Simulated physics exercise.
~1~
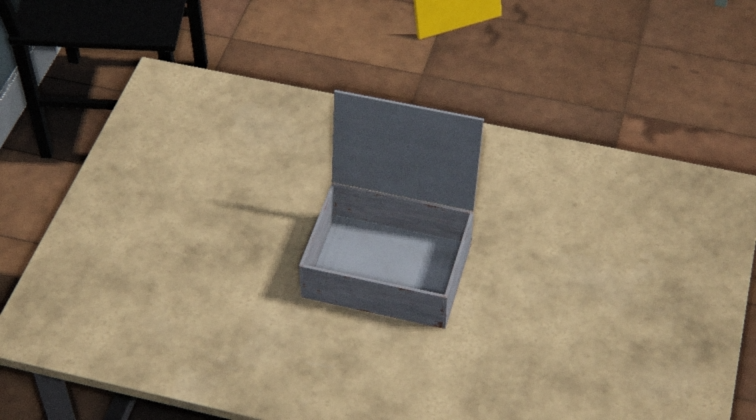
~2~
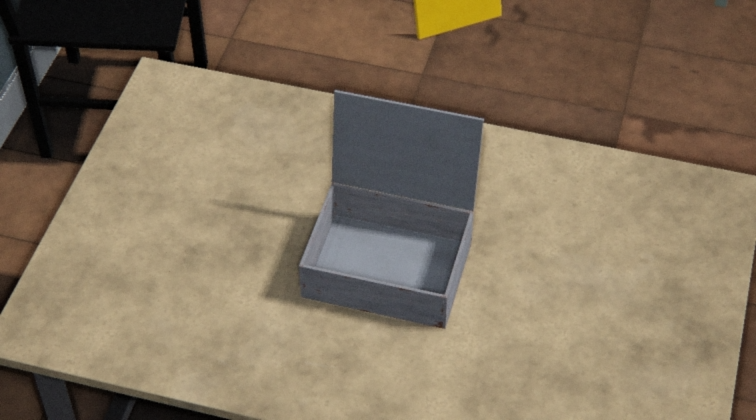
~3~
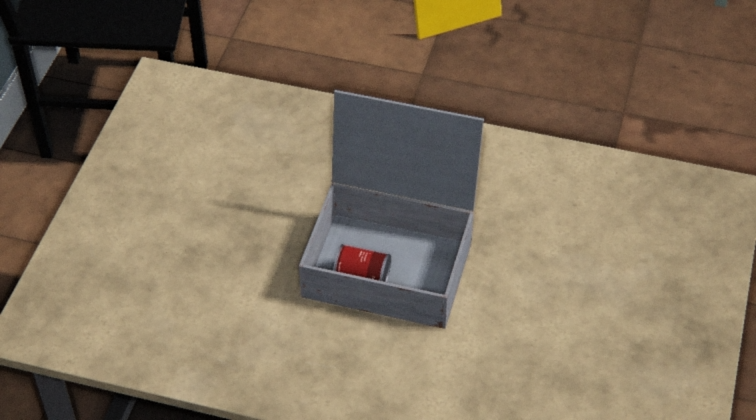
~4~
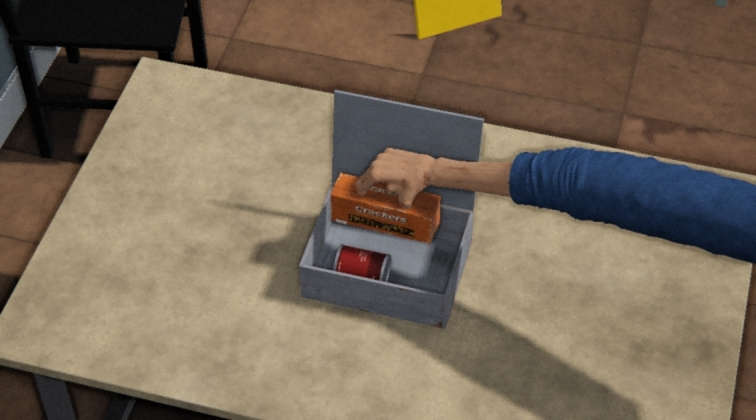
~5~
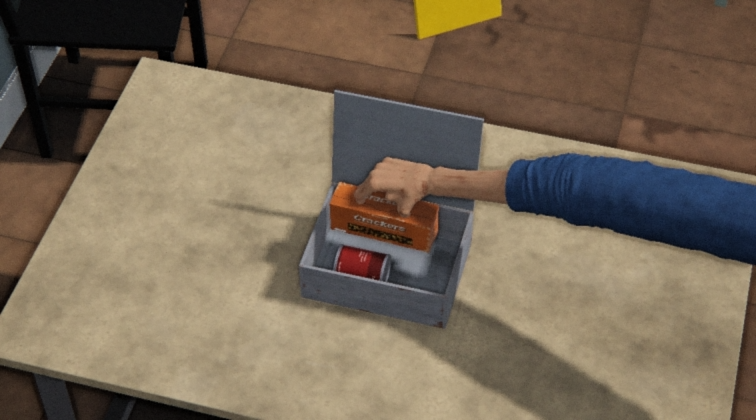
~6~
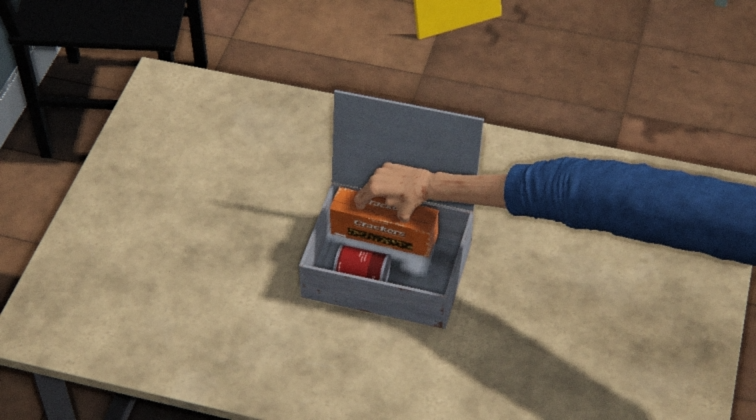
At the start, an open, empty gray box with its lid raised sits on a table. A red tin then appears inside it. Next, a hand in a blue sleeve reaches in from the right, gripping an orange carton behind the tin, and lowers it slightly into the box.
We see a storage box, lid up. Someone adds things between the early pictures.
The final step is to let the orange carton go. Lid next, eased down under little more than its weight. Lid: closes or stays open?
Closes.
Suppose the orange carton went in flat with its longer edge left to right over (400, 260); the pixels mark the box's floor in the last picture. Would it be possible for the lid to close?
Then the lid comes down fully.
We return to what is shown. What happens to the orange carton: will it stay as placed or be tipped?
At the finish the orange carton holds its orientation.
Then, 0.30 s later than the last frame, orange carton tilted by 6° near (387, 232); red tin moved a little.
Then, 1.20 s later than the last frame, lid starting down; orange carton moved a little near (393, 233); red tin moved a little.
Then, 1.80 s later than the last frame, lid 45° above the rim; orange carton moved a little near (393, 233); red tin moved a little.
Then, 2.20 s later than the last frame, lid 11° above the rim; orange carton moved a little near (393, 233); red tin moved a little.
When it is over, lid shut; moved from the start, orange carton; red tin as before. End places, in pixels of the last picture, orange carton near (393, 233).
